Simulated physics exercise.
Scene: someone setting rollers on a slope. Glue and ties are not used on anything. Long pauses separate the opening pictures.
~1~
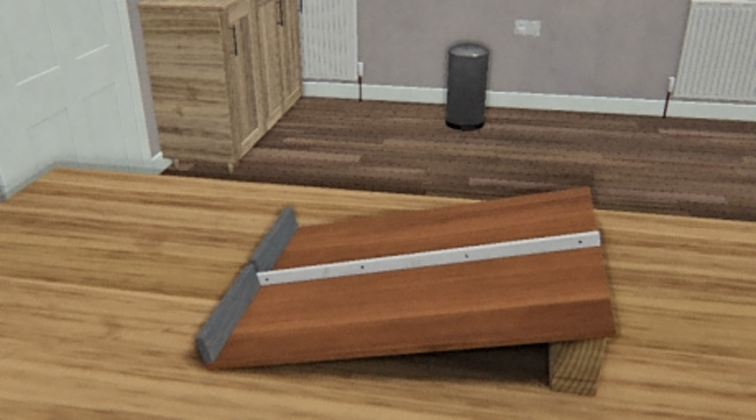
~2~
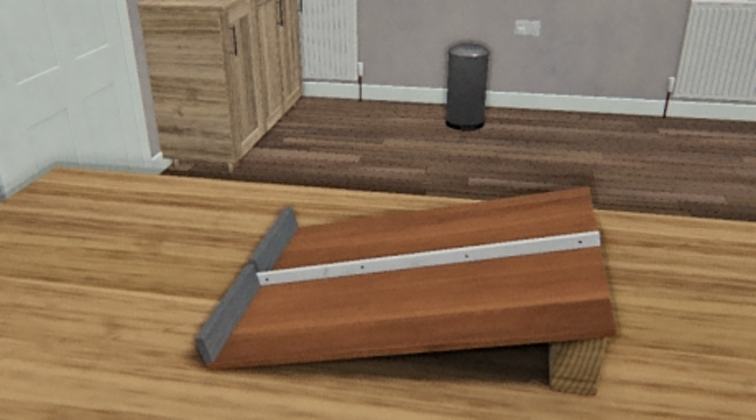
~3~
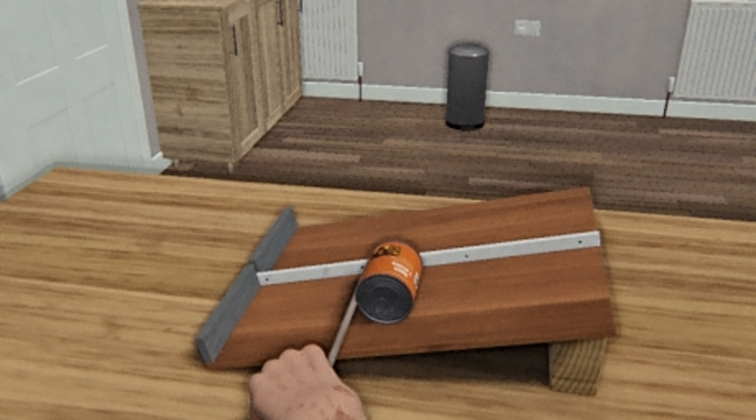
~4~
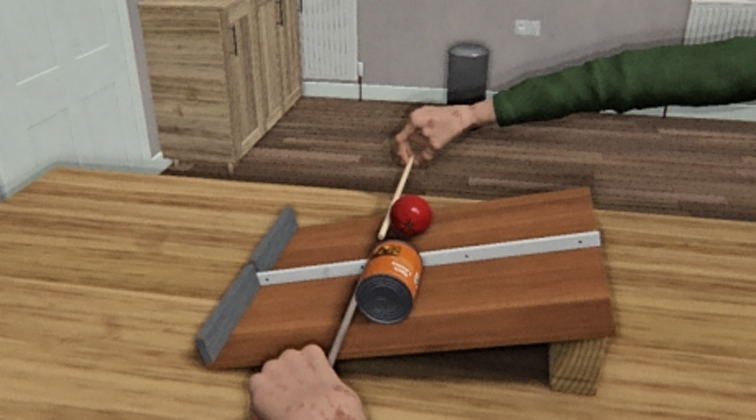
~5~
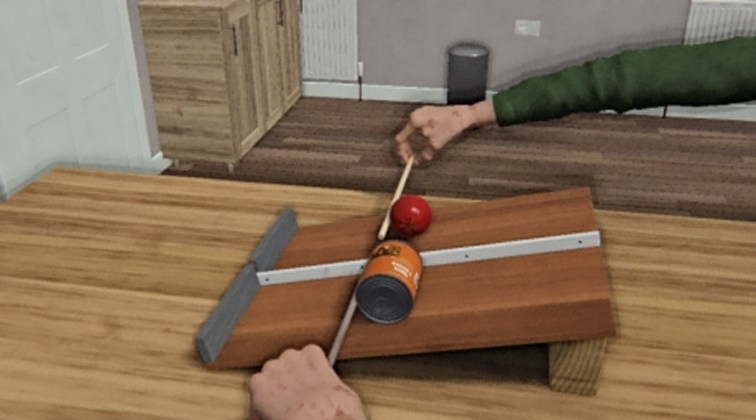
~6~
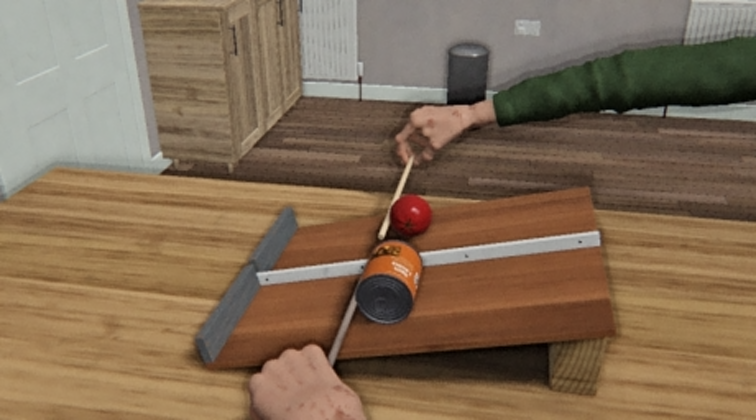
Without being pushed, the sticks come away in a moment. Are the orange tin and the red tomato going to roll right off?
Once the sticks go up, the orange tin comes to rest and the red tomato comes to rest.
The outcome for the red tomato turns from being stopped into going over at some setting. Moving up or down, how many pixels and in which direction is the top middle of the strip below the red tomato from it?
It is roughly 12 pixels, and the shift goes down.
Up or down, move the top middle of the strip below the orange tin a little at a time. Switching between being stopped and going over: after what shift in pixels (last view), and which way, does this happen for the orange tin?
Roughly 12 pixels downward.
Then, 0.38 s after the last picture, orange tin rolling on the board near (329, 289); red tomato rolling on the board near (355, 224).
At rest, the orange tin gets caught, near (255, 297); the red tomato gets caught, near (295, 233).
